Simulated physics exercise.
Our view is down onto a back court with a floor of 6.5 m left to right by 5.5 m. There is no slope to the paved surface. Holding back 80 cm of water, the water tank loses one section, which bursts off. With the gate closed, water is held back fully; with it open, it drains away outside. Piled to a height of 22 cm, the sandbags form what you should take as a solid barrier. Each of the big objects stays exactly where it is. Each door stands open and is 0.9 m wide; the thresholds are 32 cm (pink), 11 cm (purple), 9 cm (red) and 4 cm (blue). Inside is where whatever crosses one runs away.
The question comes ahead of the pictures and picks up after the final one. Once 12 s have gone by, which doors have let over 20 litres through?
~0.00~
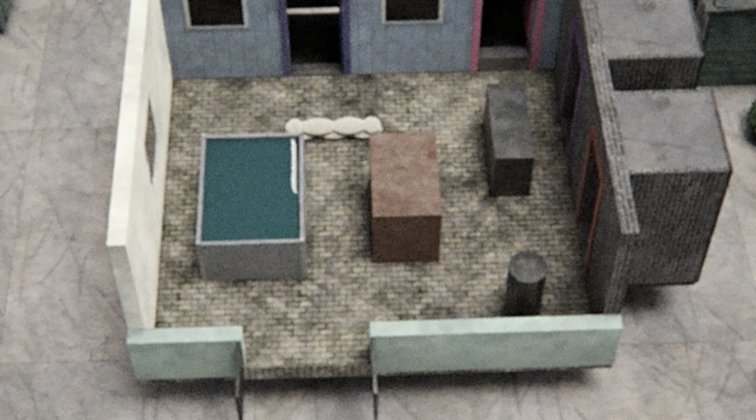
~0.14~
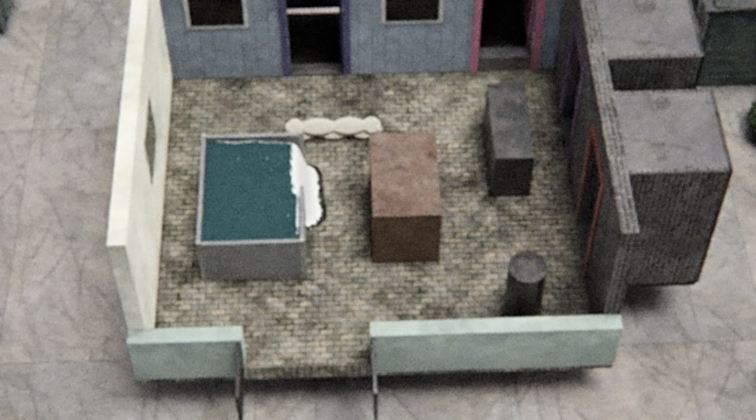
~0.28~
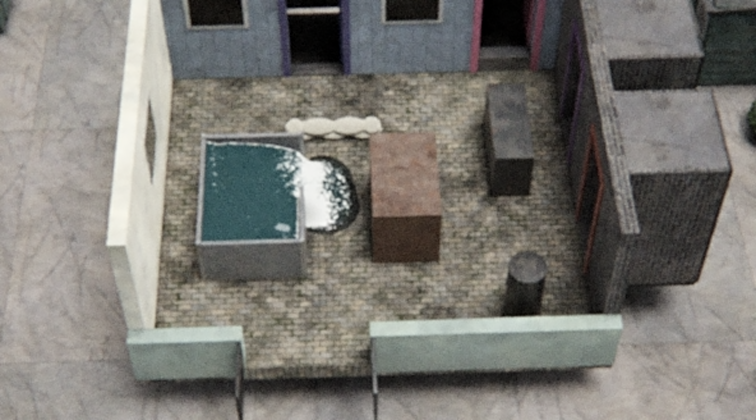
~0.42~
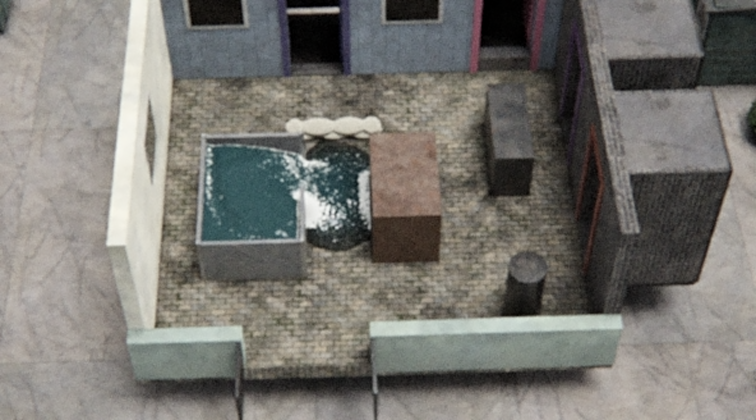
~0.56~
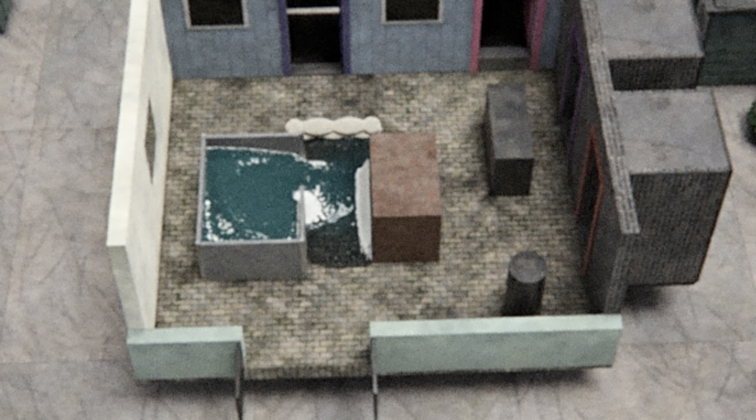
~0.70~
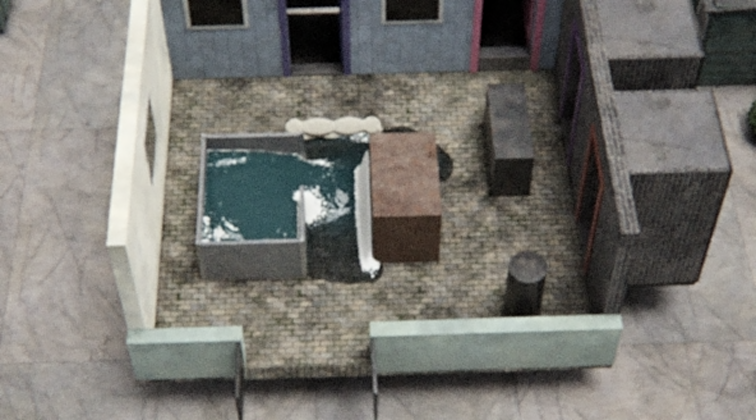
In order: Pink door: The total remains smaller than the cap, purple door: The total remains smaller than the cap, red door: The total remains smaller than the cap, blue door: The total remains smaller than the cap.
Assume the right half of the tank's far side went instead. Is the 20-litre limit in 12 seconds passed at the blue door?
Against that limit: Blue over.
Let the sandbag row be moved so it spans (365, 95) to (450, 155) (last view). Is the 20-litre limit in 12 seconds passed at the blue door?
Measured against that limit, the blue door comes out beyond it.
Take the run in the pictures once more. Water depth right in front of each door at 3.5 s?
Depths: Pink door 20 cm, purple door 7 cm, red door 2 cm, blue door 3 cm.
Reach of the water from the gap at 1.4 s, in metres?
I'd say around 4.2 m from the gap.
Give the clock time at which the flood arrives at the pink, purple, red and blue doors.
Arrival times: Pink 1.6 seconds, purple 2.6 seconds, red 3.4 seconds, blue 2.6 seconds.
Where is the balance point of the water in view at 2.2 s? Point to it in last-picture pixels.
Balance point at about (329, 198).
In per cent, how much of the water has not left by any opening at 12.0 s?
74 %.
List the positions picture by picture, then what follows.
Still water, 80 cm deep, in the water tank at (252, 190), in the first picture.
Water pours out at (301, 186) and has run 0.6 m, to (306, 167); typically 7 cm deep outside, 80 cm at the water tank's back, in the second picture.
The front is at (349, 219), 0.9 m from the gap at (301, 186); 0.9 m2 of floor is under water; 78 cm left at the back of the water tank, in the third picture.
The front is at a hidden place, 1.3 m from the gap at (302, 187); 1.8 m2 of floor is under water; 71 cm left at the back of the water tank, in the fourth picture.
The front is at a hidden place, 1.9 m from the gap at (302, 187); 2.8 m2 of floor is under water; 68 cm left at the back of the water tank, in the fifth picture.
Water pours out at (301, 187) and has run 2.4 m, to (444, 157); typically 7 cm deep outside, 68 cm at the water tank's back, in the sixth picture.
After 1.4 s water covers 30 % of the floor and is deepest (52 cm) near (359, 195); pink door not reached, purple door not reached, red door not reached, blue door not reached.
After 2.2 s water covers 45 % of the floor and is deepest (43 cm) near (547, 73); pink door 22 cm at the sill, 0 L in, purple door not reached, red door not reached, blue door not reached.
After 3.5 s water covers 65 % of the floor and is deepest (24 cm) near (359, 195); pink door 20 cm at the sill, 0 L in, purple door 7 cm at the sill, 0 L in, red door 2 cm at the sill, 0 L in, blue door 3 cm at the sill, 0 L in.
After 7.0 s water covers 90 % of the floor and is deepest (14 cm) near (588, 343); pink door 10 cm at the sill, 0 L in, purple door 5 cm at the sill, 0 L in, red door 5 cm at the sill, 0 L in, blue door 2 cm at the sill, 0 L in.
After 12.0 s water covers 95 % of the floor and is deepest (10 cm) near (153, 356); pink door 6 cm at the sill, 0 L in, purple door 5 cm at the sill, 0 L in, red door 5 cm at the sill, 1 L in, blue door 4 cm at the sill, 1 L in.
